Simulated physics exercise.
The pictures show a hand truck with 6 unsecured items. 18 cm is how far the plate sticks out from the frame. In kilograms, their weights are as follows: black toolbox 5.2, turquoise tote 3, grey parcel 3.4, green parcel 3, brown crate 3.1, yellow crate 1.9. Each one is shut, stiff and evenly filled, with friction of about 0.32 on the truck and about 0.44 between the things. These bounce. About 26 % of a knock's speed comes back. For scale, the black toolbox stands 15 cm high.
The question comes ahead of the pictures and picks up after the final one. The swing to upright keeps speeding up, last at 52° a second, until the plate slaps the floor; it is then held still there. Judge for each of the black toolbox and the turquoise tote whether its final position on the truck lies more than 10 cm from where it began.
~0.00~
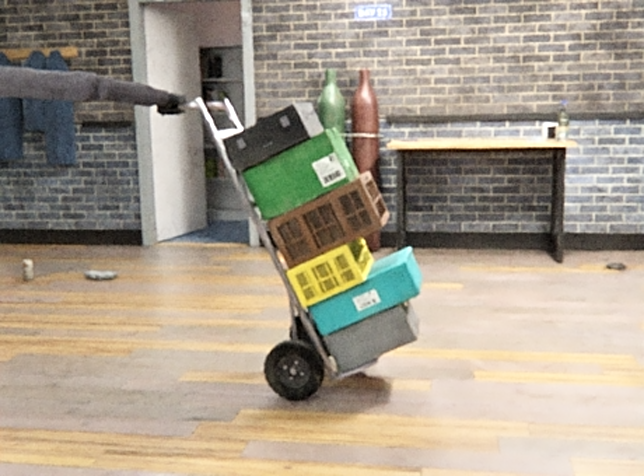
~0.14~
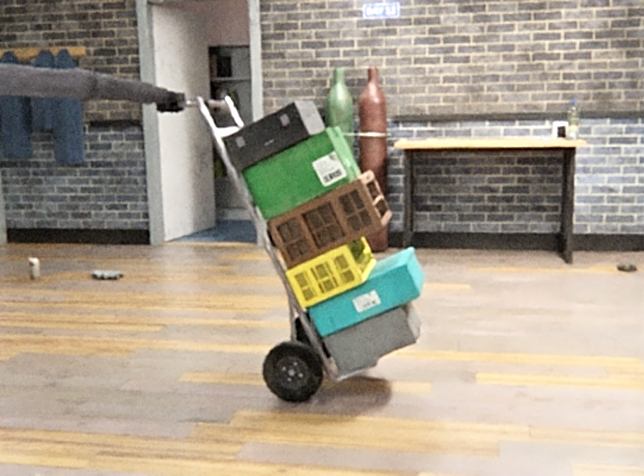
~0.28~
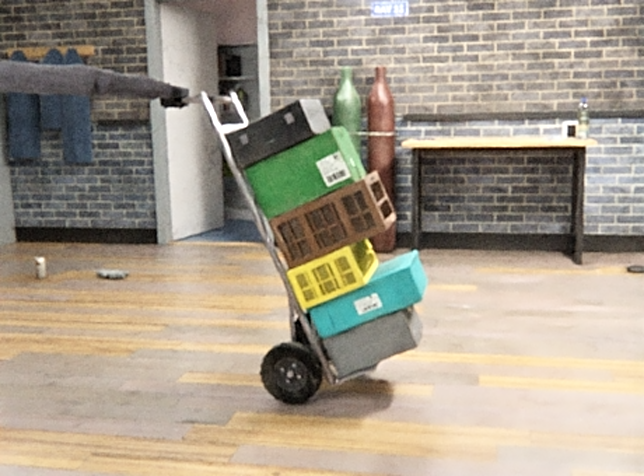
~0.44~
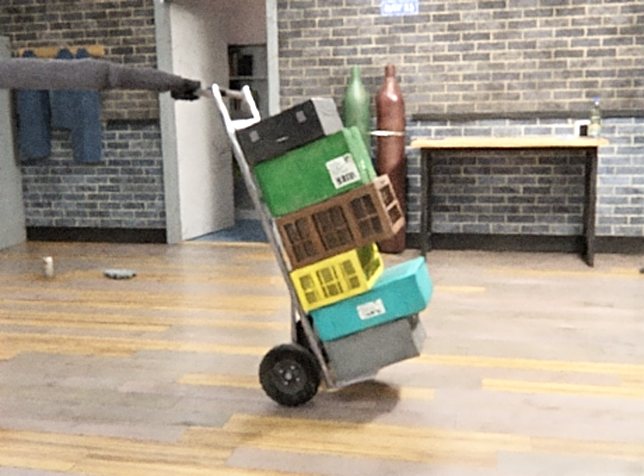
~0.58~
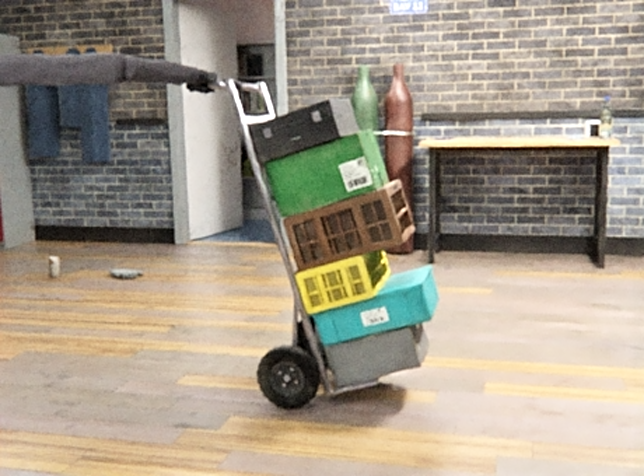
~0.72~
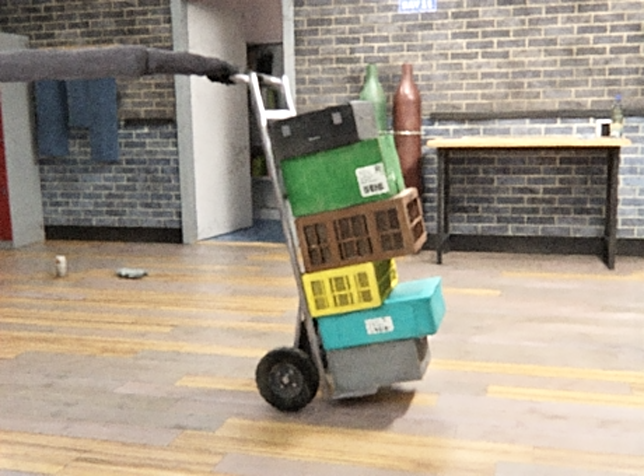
As I see it, the black toolbox fails to hold its place, the turquoise tote never strays far.
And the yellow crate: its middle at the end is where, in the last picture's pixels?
(436, 285), roughly.
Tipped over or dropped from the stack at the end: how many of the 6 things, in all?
So, 4 in all.
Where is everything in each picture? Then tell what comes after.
In the first picture, 25° short of upright; black toolbox (276, 137); turquoise tote (367, 291).
In the second picture, 25° short of upright; brown crate (331, 219); yellow crate (333, 267).
In the third picture, 23° short of upright; grey parcel (375, 334); green parcel (306, 172).
In the fourth picture, 21° short of upright; brown crate (341, 221); yellow crate (340, 271).
In the fifth picture, 17° short of upright; grey parcel (379, 346); green parcel (328, 173).
In the sixth picture, 12° short of upright; black toolbox (326, 130); turquoise tote (383, 314).
Around 1.42 s, truck upright; black toolbox tipped 29° against what carries it near (471, 150); turquoise tote tipped 4° against what carries it near (397, 333); green parcel tipped 29° against what carries it.
Around 1.72 s, truck upright; black toolbox, green parcel and brown crate now dropped from the stack; turquoise tote tipped 4° against what carries it near (396, 333); yellow crate tipped 73° against what carries it.
Finally (2.9 s), dropped from the stack, black toolbox, green parcel and brown crate; on their side or leaning hard on the truck, yellow crate; the other 2 still in place (within 10 cm). Final places as that camera would see them, turquoise tote near (397, 333).
